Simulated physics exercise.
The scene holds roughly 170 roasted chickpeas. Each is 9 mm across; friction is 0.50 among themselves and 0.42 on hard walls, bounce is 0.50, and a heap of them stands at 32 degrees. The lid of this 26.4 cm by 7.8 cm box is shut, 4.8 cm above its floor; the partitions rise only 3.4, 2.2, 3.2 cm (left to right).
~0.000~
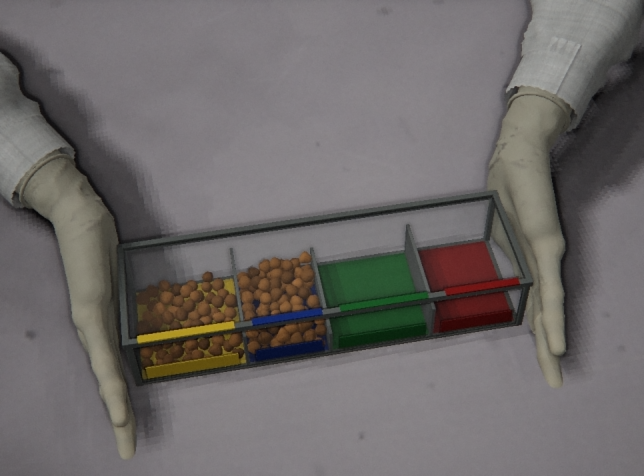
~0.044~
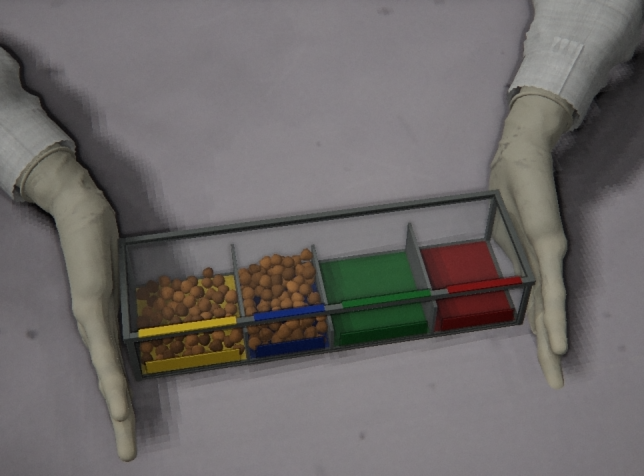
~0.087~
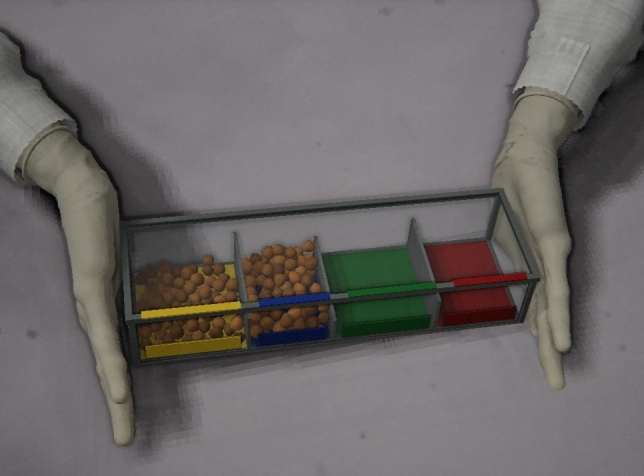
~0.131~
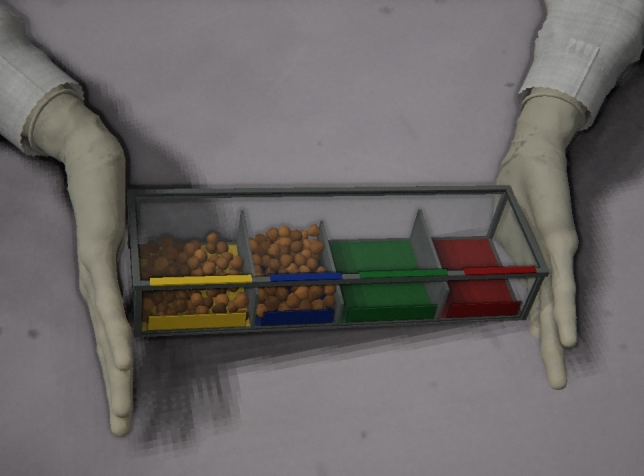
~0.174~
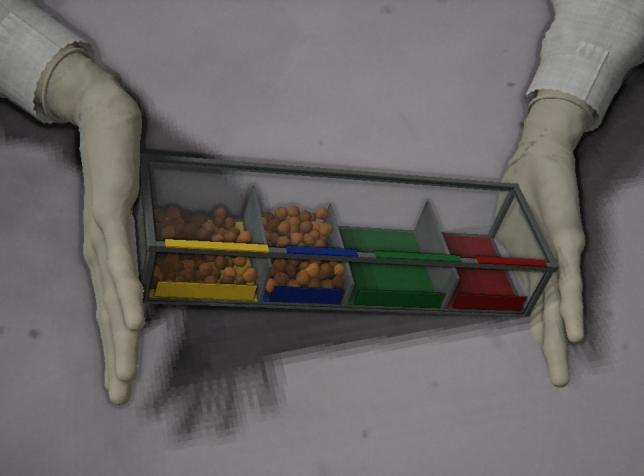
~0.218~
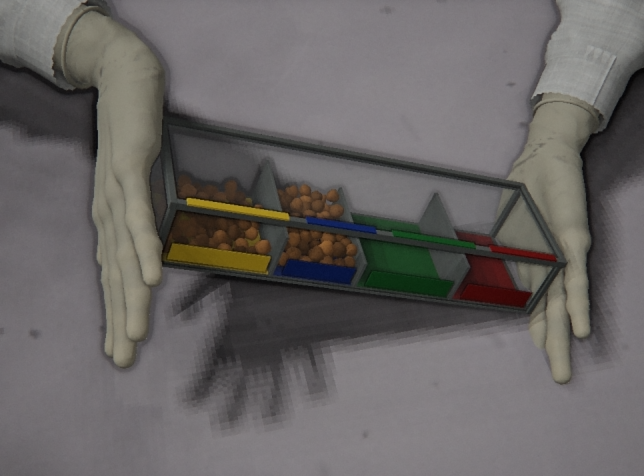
Two hands held a clear, divided box with roasted chickpeas in its yellow and blue sections, then tilted it, raising the left end while the green and red sections stayed empty.
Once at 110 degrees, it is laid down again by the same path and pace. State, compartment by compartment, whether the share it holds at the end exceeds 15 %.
Red: Exceeds; blue: Does not exceed; green: Exceeds; yellow: Exceeds.
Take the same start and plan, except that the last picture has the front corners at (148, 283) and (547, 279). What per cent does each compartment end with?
The compartments end with red 55 per cent, blue 5 per cent, green 15 per cent and yellow 30 per cent.
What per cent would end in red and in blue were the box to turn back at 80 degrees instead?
Then red would hold 20 percent and blue 20 percent.
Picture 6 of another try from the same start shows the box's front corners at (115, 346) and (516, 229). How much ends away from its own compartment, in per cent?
Then roughly 15 per cent.
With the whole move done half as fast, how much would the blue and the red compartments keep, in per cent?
Expect blue at 5 percent and red at 35 percent.
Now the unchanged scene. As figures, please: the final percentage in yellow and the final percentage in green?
Final shares - yellow 30 percent, green 30 percent.
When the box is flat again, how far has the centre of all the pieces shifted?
It moves around 9.0 centimetres.
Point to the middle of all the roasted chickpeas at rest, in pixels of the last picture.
When it all comes to rest, the middle is near (395, 273).
Then, at 0.88 s, tilt 109 degrees; red 20 %, blue 15 %, green 30 %, yellow 35 %.
After 1.32 s, tilt 47 degrees; red 35 %, blue 5 %, green 30 %, yellow 30 %.
Then, at 1.84 s, tilt 0 degrees; red 35 %, blue 5 %, green 30 %, yellow 30 %.
At rest (2.2 s), red 35 %, blue 5 %, green 30 %, yellow 30 %.
